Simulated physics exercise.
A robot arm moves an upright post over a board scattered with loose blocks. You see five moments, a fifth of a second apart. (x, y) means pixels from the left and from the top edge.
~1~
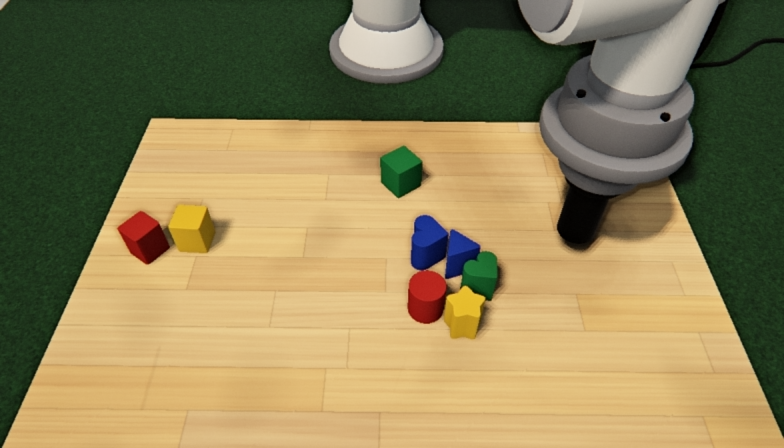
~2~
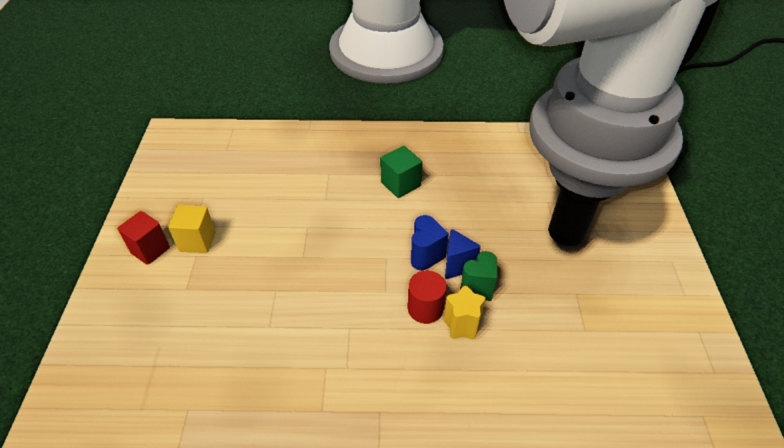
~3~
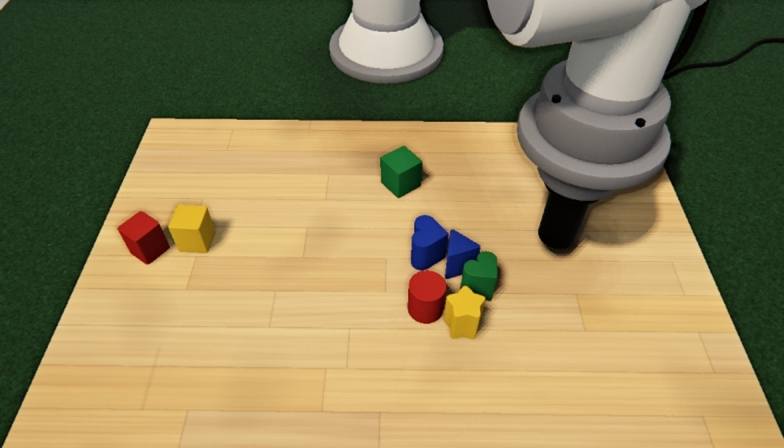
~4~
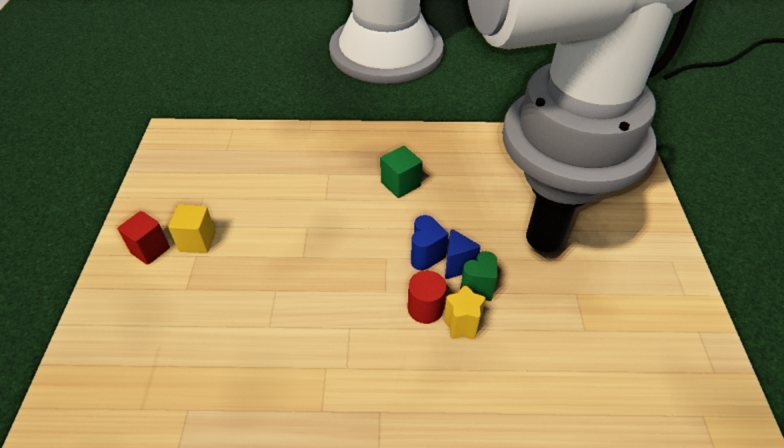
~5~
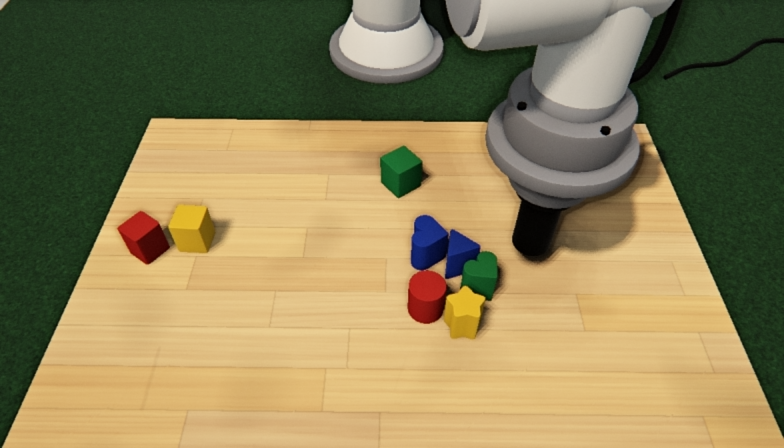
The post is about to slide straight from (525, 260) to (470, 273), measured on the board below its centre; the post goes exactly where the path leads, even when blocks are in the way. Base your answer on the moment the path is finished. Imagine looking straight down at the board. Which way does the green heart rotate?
The block spins anticlockwise.
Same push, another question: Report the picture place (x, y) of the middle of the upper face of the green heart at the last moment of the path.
It comes to (462, 277).
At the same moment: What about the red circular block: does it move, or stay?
The answer is that it remains undisturbed.
Halfway along, post at (502, 249); nothing pushed yet.
At the end, post at (473, 255); red circular block not moved; blue heart not moved; blue triangular block at (444, 246), turned 50° clockwise; yellow star at (465, 309); green heart at (462, 277), turned 35° anticlockwise.
